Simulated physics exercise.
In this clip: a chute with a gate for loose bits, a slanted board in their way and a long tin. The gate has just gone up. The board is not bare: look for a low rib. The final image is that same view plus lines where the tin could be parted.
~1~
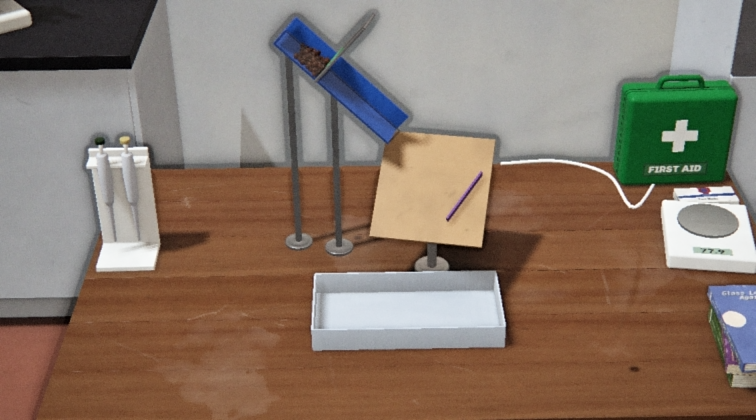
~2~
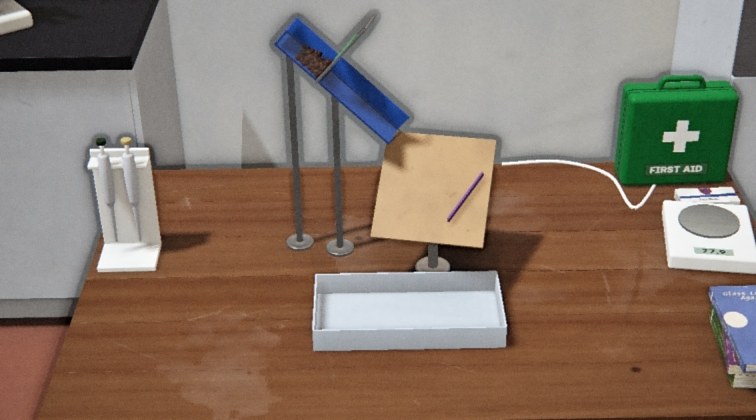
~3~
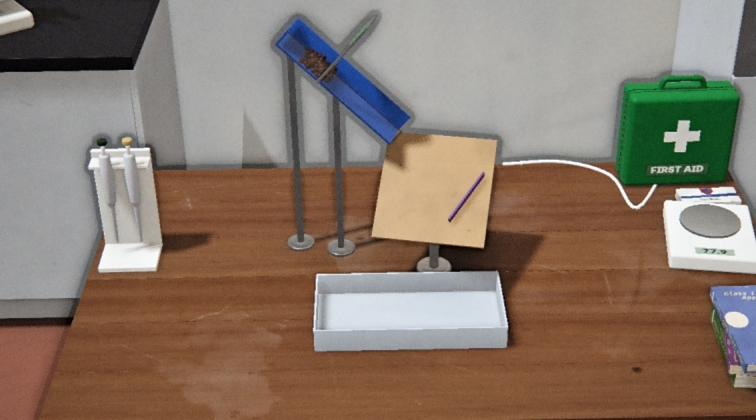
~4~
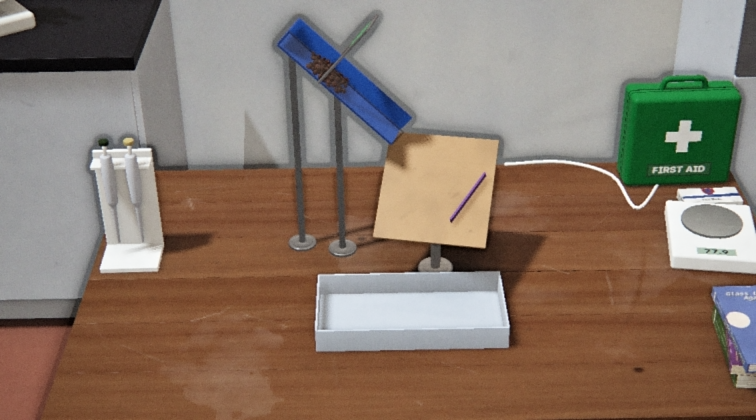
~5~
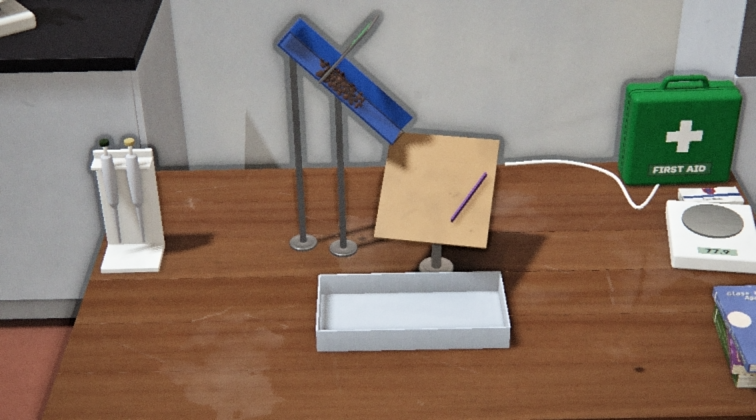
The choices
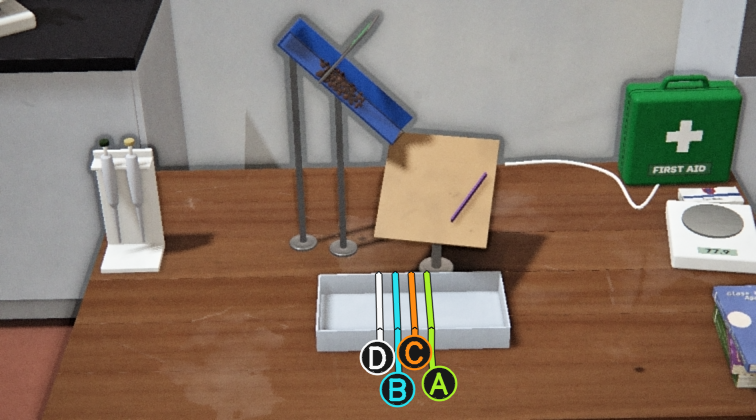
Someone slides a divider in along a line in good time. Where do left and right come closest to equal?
A.
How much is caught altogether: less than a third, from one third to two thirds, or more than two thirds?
About that: More than two thirds.
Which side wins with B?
The right side.
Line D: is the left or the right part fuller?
Right.
On the marked copy, line A crosses the front rim at (431, 329); line B crosses the front rim at (397, 329); line C crosses the front rim at (414, 329); line D crosses the front rim at (379, 330).
If A is chosen, of what is caught, close to a third on the left of the divider, close to two thirds on the right.
If B is chosen, of what is caught, none at all on the left of the divider, the whole lot on the right.
If C is chosen, of what is caught, only a few on the left of the divider, all but a few on the right.
If D is chosen, of what is caught, none at all on the left of the divider, the whole lot on the right.
